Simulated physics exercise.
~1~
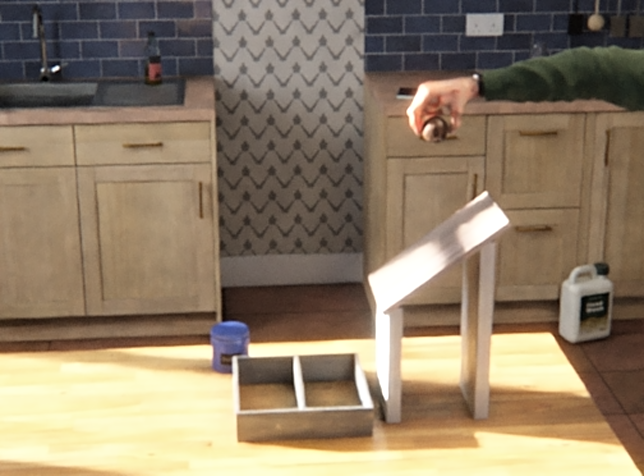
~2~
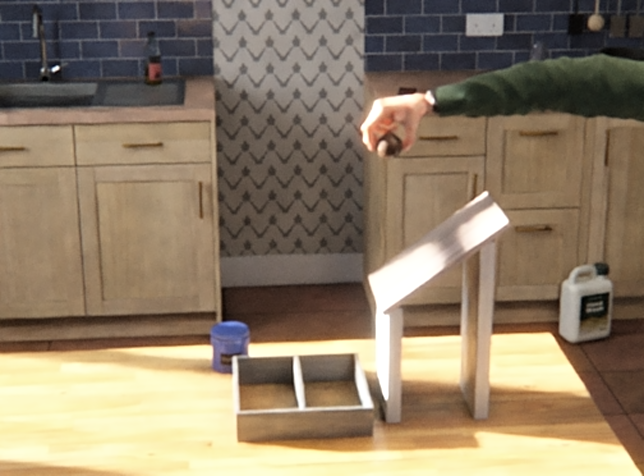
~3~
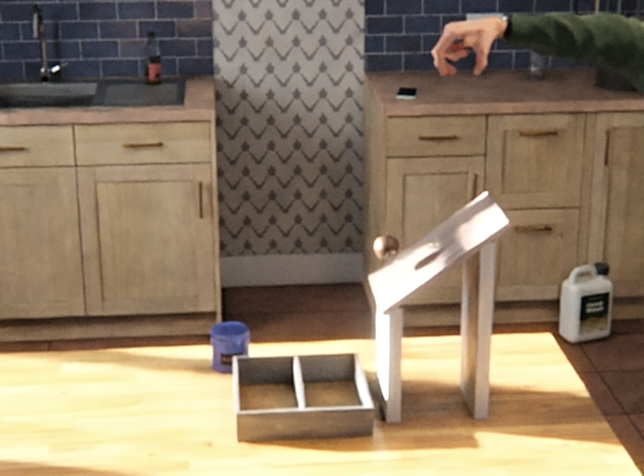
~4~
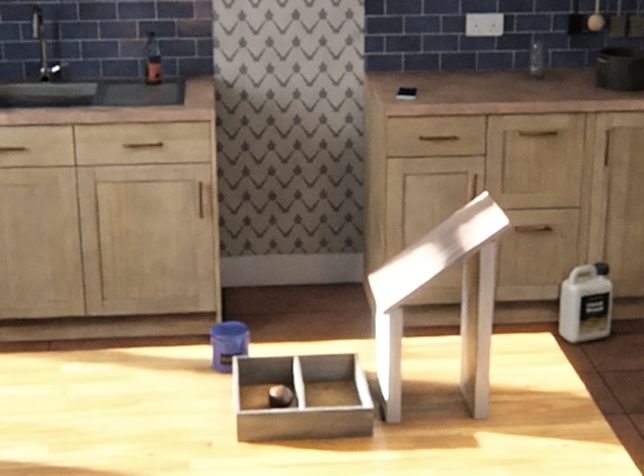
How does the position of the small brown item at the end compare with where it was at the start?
At the start it is held in a hand in the air above the sloping board, and by the end it is lower and farther left, in the left compartment of the tray on the table.
